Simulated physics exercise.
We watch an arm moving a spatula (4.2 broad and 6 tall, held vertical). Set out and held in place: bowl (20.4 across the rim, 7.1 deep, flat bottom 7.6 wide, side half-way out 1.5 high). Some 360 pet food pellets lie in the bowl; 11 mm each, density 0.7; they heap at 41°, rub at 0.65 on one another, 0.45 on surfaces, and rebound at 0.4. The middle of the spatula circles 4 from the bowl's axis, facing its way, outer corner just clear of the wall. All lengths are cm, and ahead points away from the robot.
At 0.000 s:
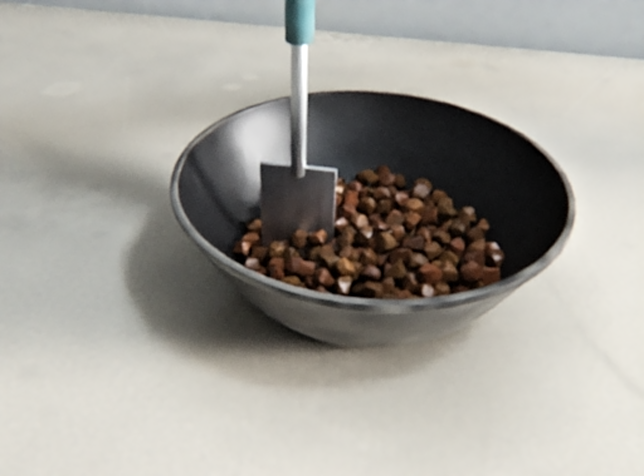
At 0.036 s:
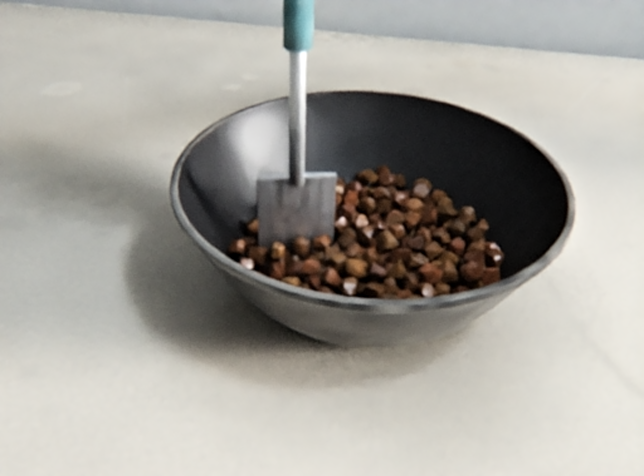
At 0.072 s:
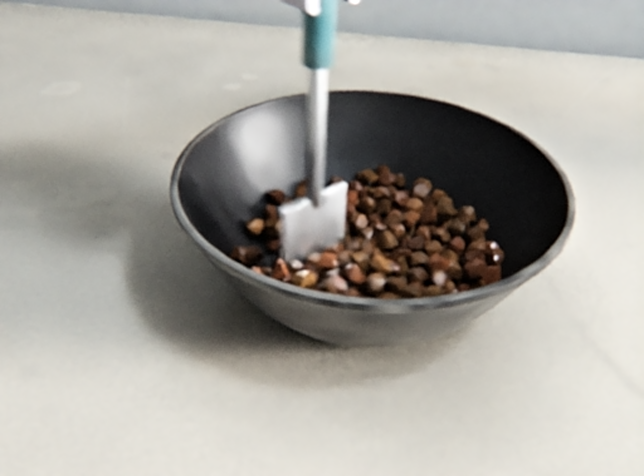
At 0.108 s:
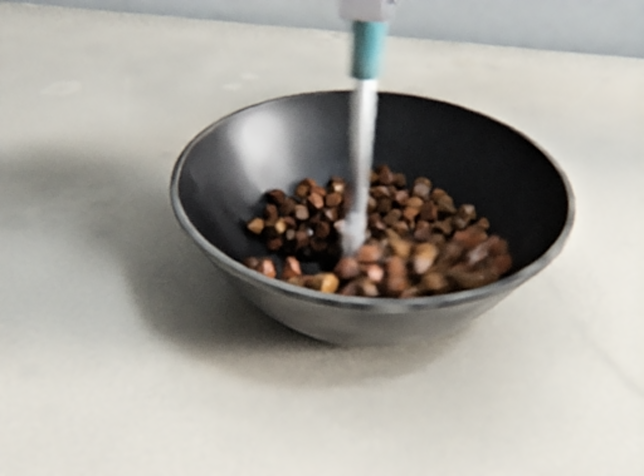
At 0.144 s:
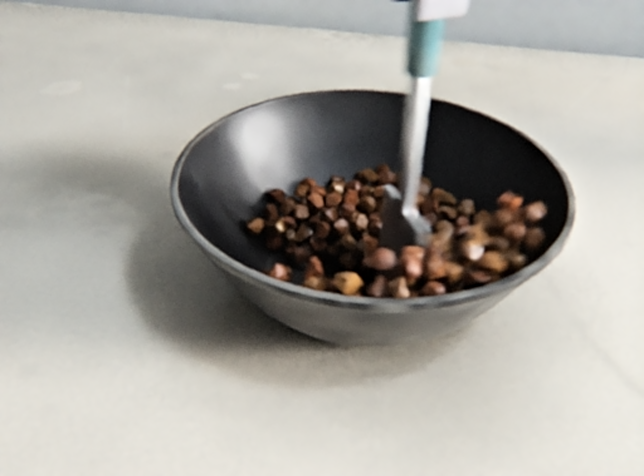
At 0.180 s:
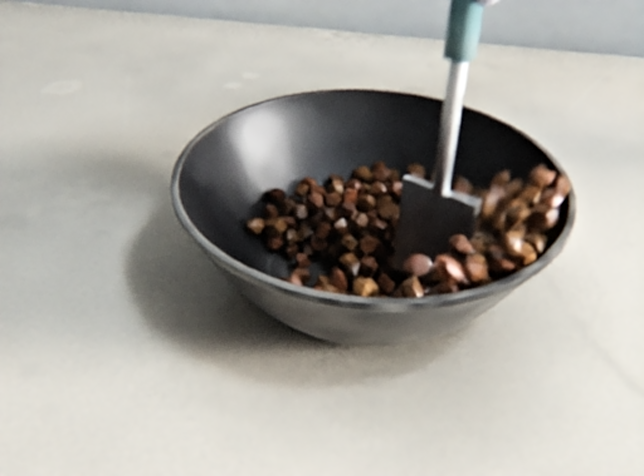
In a dark bowl on a pale surface, a teal-handled spatula sweeping along the near side, pushing brown pellets to the right.
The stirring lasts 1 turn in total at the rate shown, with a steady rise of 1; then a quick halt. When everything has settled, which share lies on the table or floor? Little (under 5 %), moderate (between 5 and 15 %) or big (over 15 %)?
A moderate share, between 5 and 15 %, ends on the table or floor.
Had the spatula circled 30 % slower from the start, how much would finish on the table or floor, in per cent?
Then about 0 per cent.
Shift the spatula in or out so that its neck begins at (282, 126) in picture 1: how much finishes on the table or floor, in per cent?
Some 15 per cent.
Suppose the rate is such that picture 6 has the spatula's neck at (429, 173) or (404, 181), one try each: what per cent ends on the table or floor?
About 5 and 0 per cent.
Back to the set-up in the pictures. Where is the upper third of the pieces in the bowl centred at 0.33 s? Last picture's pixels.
Near (322, 137).
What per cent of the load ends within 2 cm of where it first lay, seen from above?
Roughly 5 per cent.
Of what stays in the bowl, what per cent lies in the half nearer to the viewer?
Roughly 55 per cent.
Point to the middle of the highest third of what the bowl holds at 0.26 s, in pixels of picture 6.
Around (454, 157).
After 0.26 s, 230° round, highest piece 11 above the table; 354 in the bowl, 9 in flight or on the tool.
After 0.33 s, 304° round, highest piece 10 above the table; 344 in the bowl, 5 on the table or floor, 14 in flight or on the tool.
After 0.57 s, 0° round, highest piece 8 above the table; 331 in the bowl, 32 on the table or floor.
After 1.27 s, 0° round, highest piece 7 above the table; 331 in the bowl, 32 on the table or floor.
At rest, 331 in the bowl, 32 on the table or floor. That is 9 % on the table or floor.
